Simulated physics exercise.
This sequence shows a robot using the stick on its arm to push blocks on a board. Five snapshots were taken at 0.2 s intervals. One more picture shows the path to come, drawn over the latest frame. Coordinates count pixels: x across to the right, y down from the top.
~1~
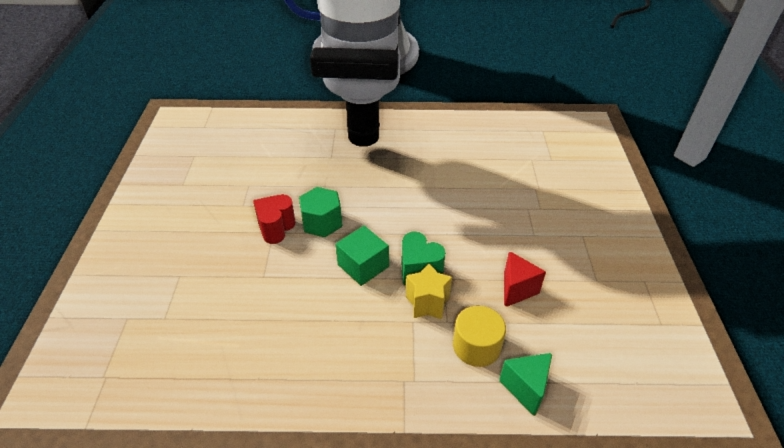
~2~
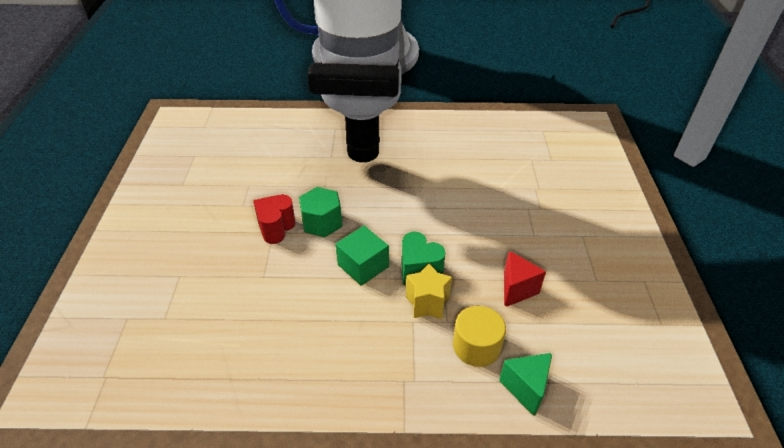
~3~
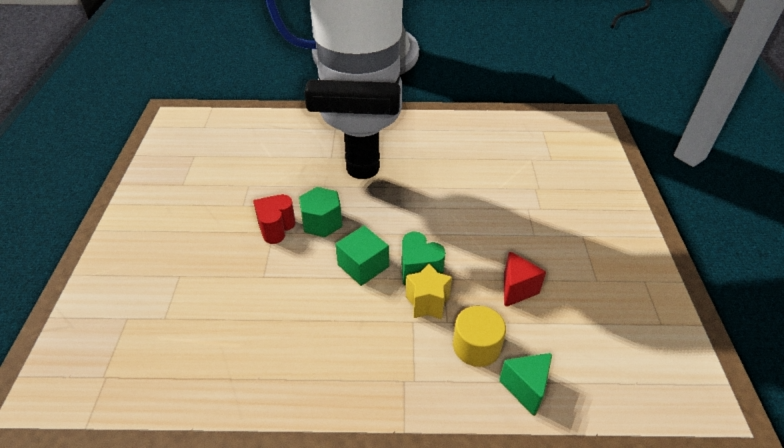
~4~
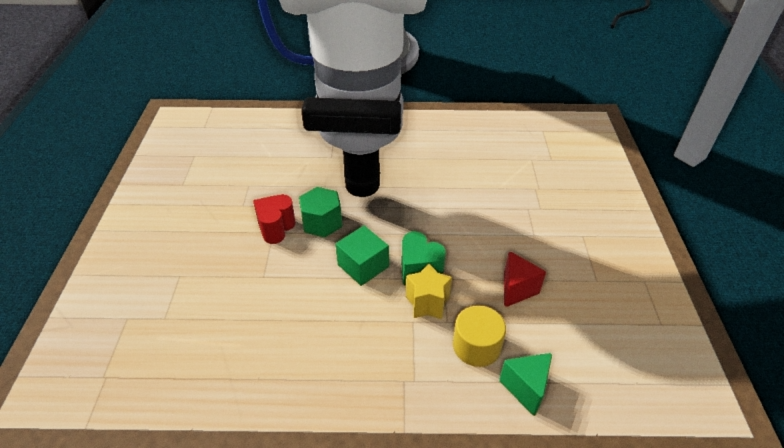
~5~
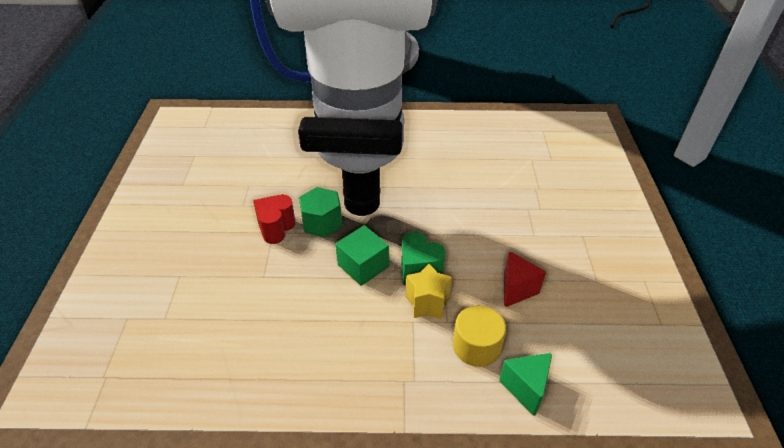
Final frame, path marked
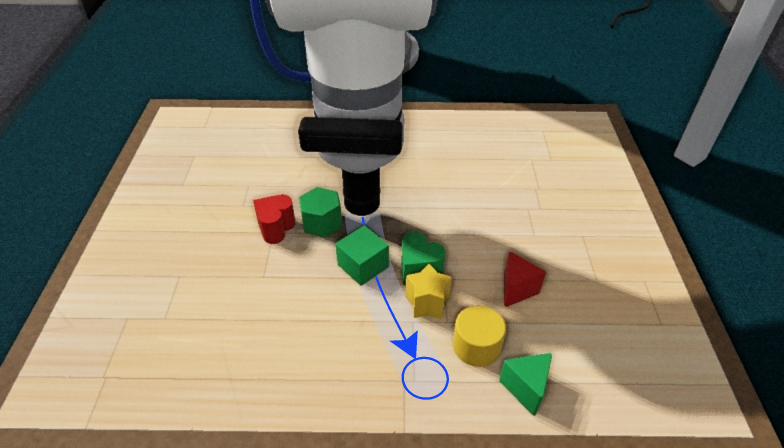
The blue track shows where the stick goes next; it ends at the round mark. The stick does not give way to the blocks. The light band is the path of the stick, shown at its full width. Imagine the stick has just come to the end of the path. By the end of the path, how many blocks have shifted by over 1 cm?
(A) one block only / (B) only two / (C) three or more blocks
That would be A.
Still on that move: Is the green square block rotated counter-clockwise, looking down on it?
That would be a no.
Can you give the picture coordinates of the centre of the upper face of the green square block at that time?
It sits at (353, 309).
The drawn path runs from (363, 218) through (381, 290) to (425, 378).
One third of the way, stick at (372, 252); green square block at (359, 278), turned 25° clockwise.
Two thirds of the way, stick at (394, 305); green square block at (353, 308), turned 105° clockwise.
At the end, stick at (426, 366); green square block at (353, 309), turned 105° clockwise; yellow star not moved.
